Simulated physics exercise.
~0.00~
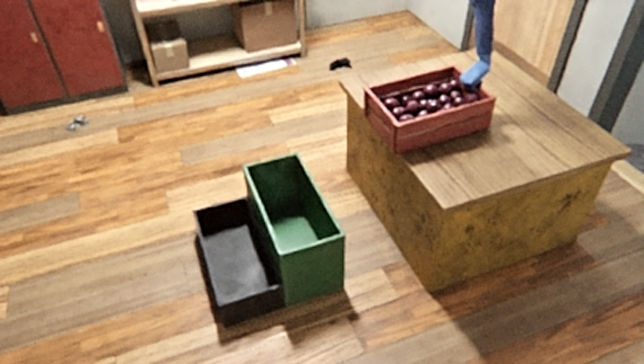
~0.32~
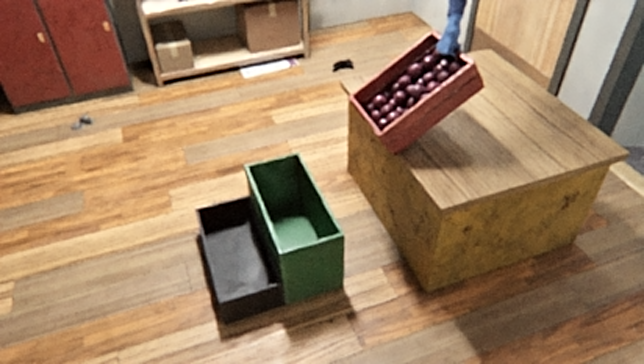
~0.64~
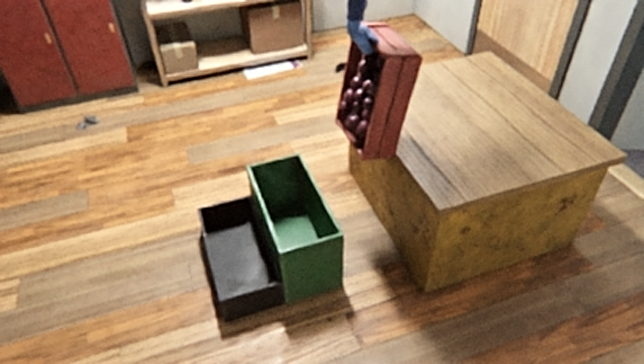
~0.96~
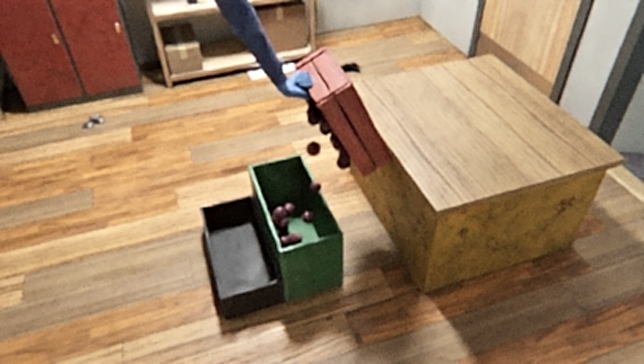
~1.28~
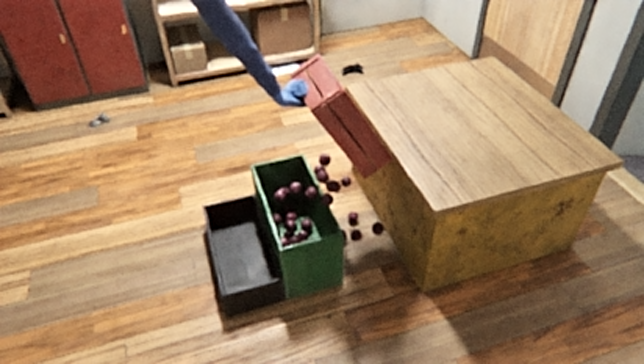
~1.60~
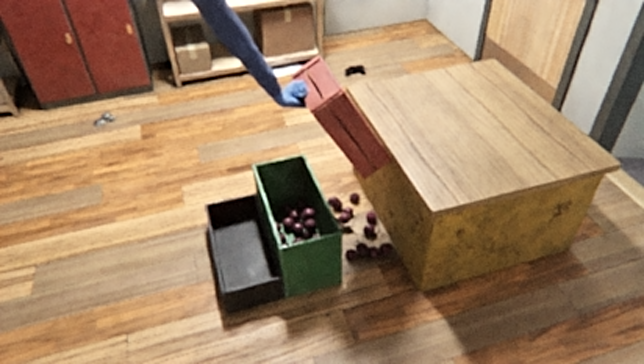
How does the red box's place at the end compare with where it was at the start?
At the start the red box sat upright on top of the bench, but by the end it was farther left, tipped steeply over the bench's edge with its open side facing downward.
A blue arm tipped a red box of dark red onions over the edge of a wooden bench, spilling them downward. Most landed in the green tub, others scattered on the floor between it and the bench, and the black tote stayed empty.
